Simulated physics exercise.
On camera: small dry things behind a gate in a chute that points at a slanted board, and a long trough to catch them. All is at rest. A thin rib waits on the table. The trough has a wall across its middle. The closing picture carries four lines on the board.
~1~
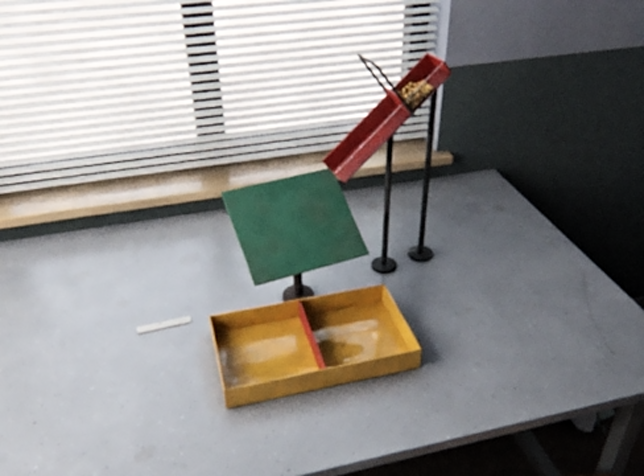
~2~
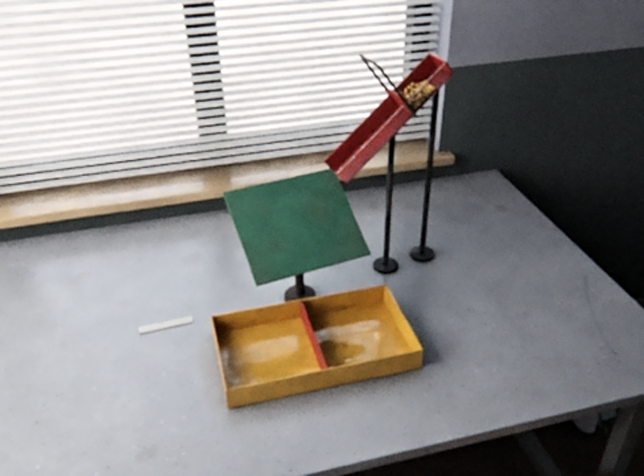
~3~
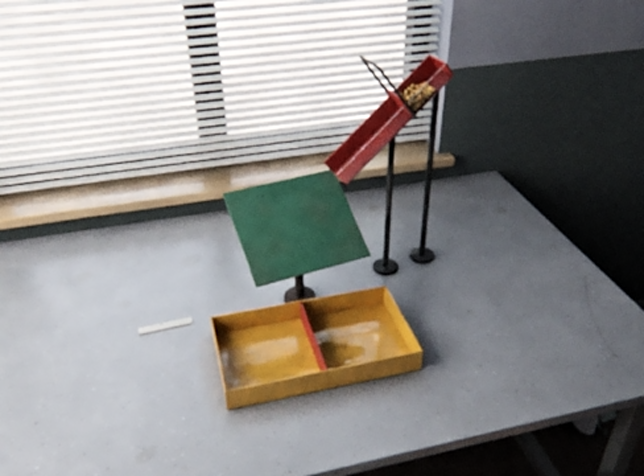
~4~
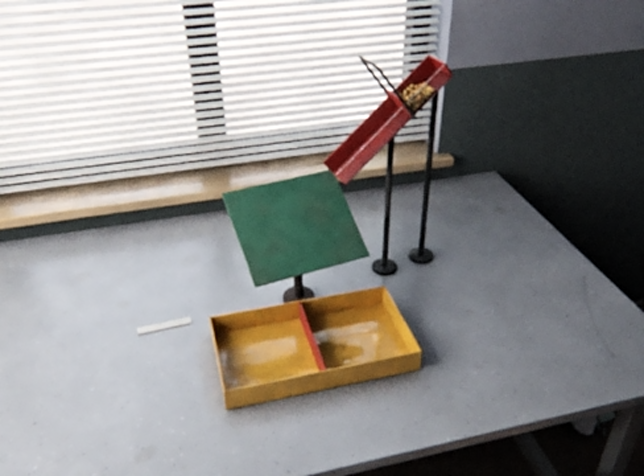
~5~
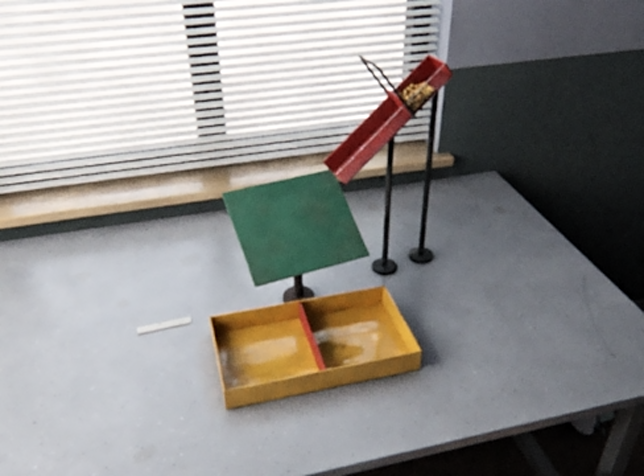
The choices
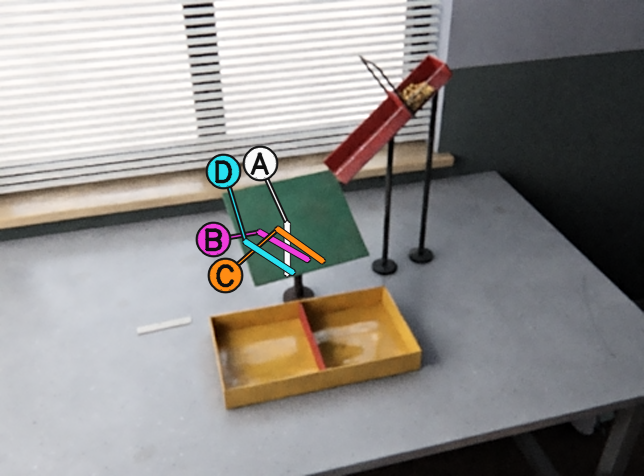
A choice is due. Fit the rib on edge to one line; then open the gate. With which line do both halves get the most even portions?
A beats the others.
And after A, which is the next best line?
Line D.
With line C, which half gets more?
Right.
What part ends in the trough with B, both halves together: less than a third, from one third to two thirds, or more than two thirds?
Line B gives more than two thirds.
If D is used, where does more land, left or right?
More lands on the right.
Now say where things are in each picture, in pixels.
Load behind the gate (410, 96), dried chickpeas; lip of the chute (338, 177), sloping fairly steeply, in the first picture.
Middle of the board (297, 223), tilted fairly steeply; middle of its low edge (316, 269); of its high edge (280, 179), in the second picture.
Front corners of the trough (226, 391) and (422, 351); front end of its middle wall (327, 370); gate still shut (395, 96), in the third picture.
Middle of the load (411, 98); lip (339, 179), in the fourth picture.
Middle of the load (411, 97); lip (339, 178), in the fifth picture.
On the marked copy, line A from (287, 223) to (287, 273); line B from (259, 232) to (307, 259); line C from (277, 229) to (322, 260); line D from (245, 241) to (292, 272).
For line A, of what is caught, roughly half in the left half, roughly half in the right.
For line B, of what is caught, about a tenth in the left half, almost all in the right.
For line C, of what is caught, about a tenth in the left half, almost all in the right.
For line D, of what is caught, roughly a quarter in the left half, the larger part in the right.
